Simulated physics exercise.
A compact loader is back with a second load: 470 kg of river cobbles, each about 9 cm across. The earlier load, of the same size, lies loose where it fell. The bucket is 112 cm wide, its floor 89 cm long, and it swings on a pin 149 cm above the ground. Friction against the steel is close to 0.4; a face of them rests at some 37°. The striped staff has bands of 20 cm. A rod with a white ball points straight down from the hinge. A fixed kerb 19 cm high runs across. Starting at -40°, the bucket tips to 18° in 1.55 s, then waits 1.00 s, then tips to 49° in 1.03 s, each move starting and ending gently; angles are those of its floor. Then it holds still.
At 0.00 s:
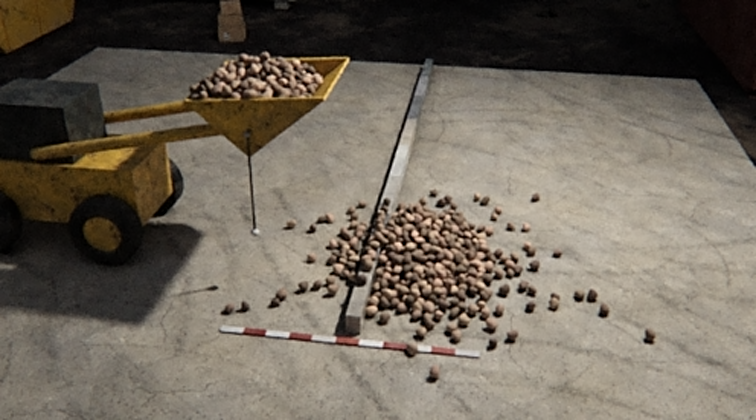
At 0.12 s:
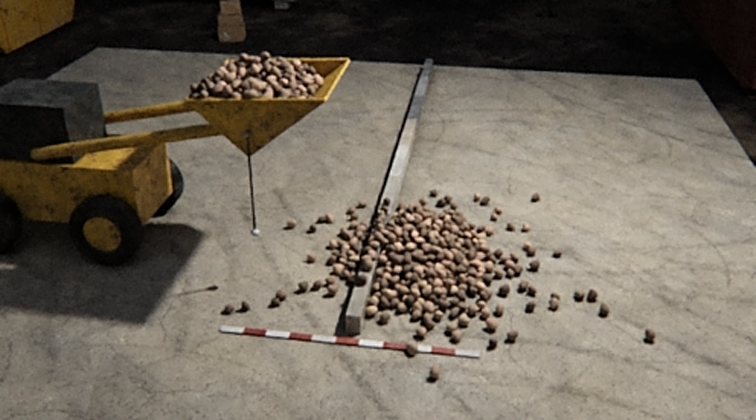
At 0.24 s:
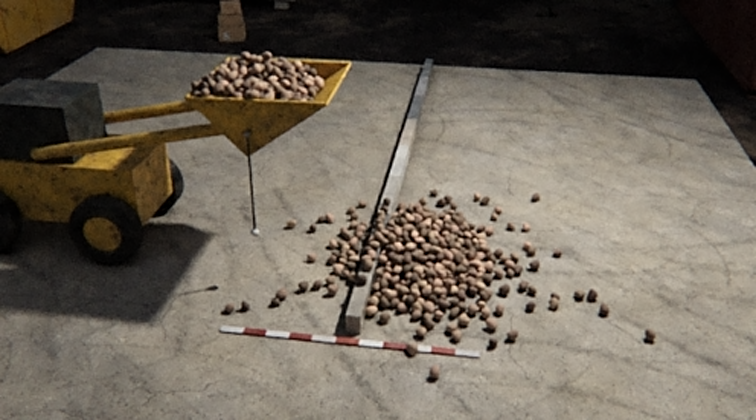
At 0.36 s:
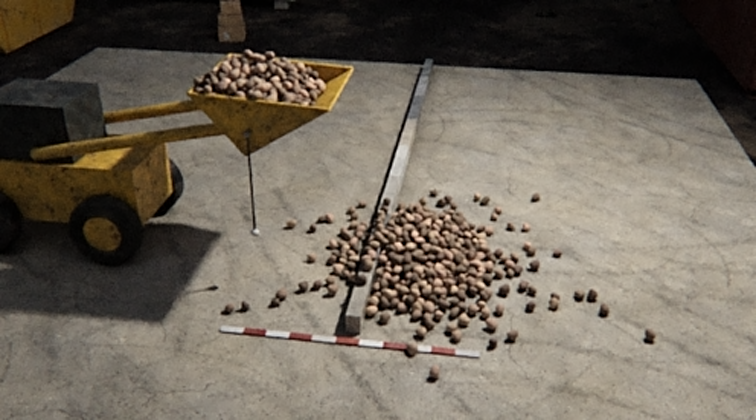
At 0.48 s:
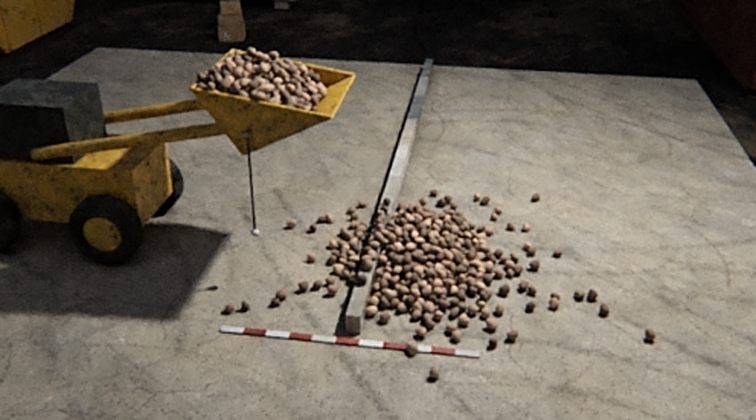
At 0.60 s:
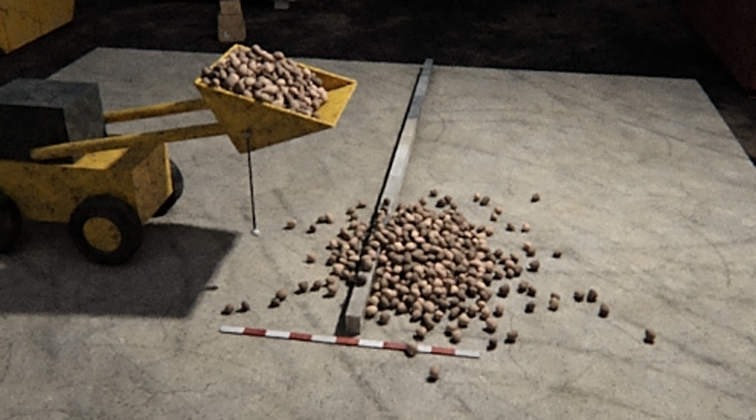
A yellow loader's raised bucket heaped with brown stones slowly tilting forward, beside a loose pile lying across a metal kerb.
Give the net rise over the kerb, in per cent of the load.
Roughly 39 per cent of a load more.
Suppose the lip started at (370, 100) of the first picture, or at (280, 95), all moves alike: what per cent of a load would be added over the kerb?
About 90 and 0 per cent.
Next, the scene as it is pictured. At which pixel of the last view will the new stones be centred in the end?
Near (365, 241).
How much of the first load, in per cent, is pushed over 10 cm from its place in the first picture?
Roughly 5 per cent of them.
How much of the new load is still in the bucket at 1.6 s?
Roughly 80 per cent is still inside.
After 1.2 s the floor is at 9°; in per cent of one load, 100 in the bucket, 12 on this side of the kerb, 88 over the kerb; the foremost stones are at (577, 282).
After 1.6 s the floor is at 18°; in per cent of one load, 82 in the bucket, 29 on this side of the kerb, 89 over the kerb; the foremost stones are at (577, 282).
After 4.0 s the floor is at 49°; in per cent of one load, 0 in the bucket, 73 on this side of the kerb, 127 over the kerb; the foremost stones are at (577, 282).
After 6.7 s the floor is at 49°; in per cent of one load, 0 in the bucket, 73 on this side of the kerb, 127 over the kerb; the foremost stones are at (577, 282). Net gain over the kerb, 39.
